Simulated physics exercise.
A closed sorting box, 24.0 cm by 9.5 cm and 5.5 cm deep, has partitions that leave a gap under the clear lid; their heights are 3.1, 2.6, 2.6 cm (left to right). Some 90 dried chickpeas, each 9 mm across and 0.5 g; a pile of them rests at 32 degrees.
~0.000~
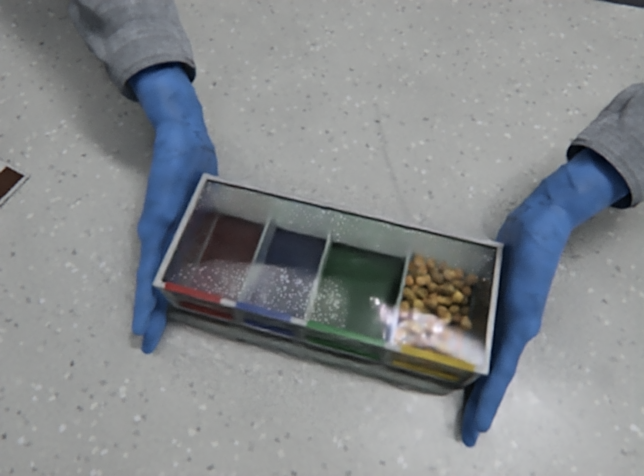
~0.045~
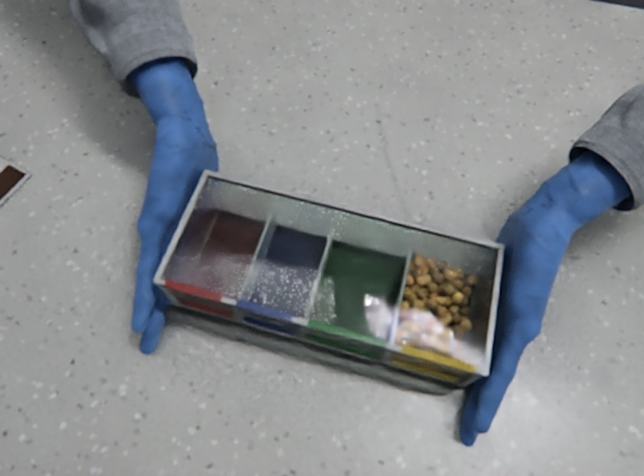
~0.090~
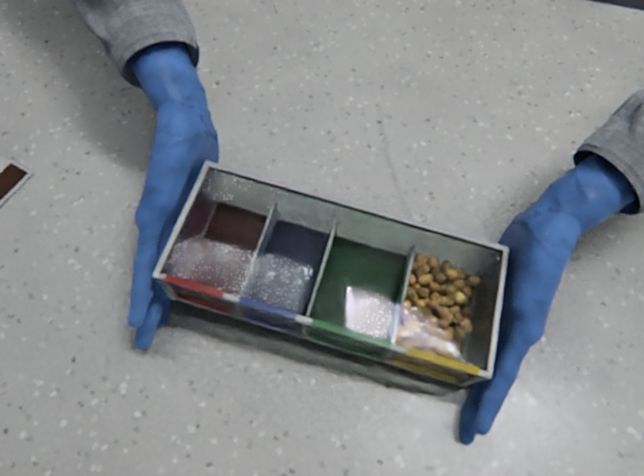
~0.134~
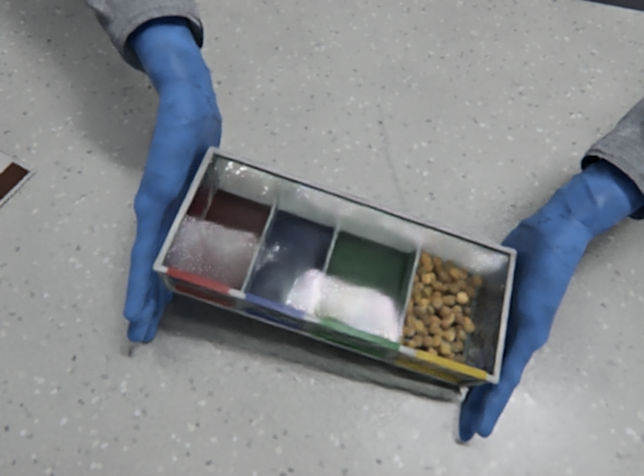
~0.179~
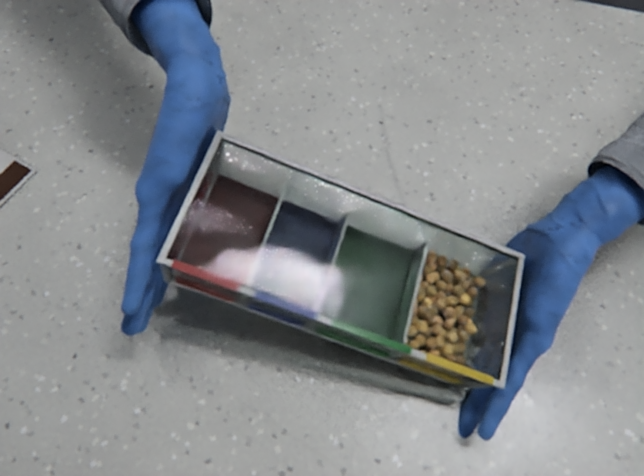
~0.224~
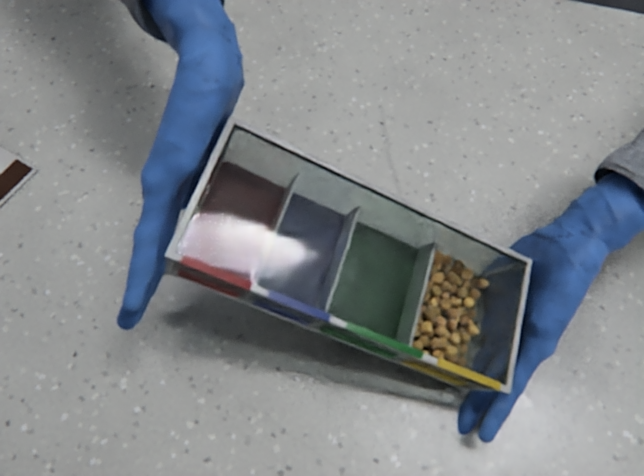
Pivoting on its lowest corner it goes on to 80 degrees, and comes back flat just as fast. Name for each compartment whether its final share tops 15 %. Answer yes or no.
Red no, blue no, green no, yellow yes.
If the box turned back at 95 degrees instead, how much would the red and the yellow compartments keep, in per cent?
In that case red 0, yellow 100.
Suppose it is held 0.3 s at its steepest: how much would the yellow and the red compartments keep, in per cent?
In that case yellow 100, red 0.
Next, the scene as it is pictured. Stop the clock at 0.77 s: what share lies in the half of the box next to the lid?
Some 0 per cent.
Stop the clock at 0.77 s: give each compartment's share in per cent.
Red 0, blue 0, green 0, yellow 100.
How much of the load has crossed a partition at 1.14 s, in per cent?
About 0 per cent.
Then, at 0.77 s, tilt 79 degrees; yellow 100 %.
Then, at 1.14 s, tilt 33 degrees; yellow 100 %.
After 1.60 s, tilt 0 degrees; yellow 100 %.
In the end, at 2.1 s, red 0 %, blue 0 %, green 0 %, yellow 100 %.
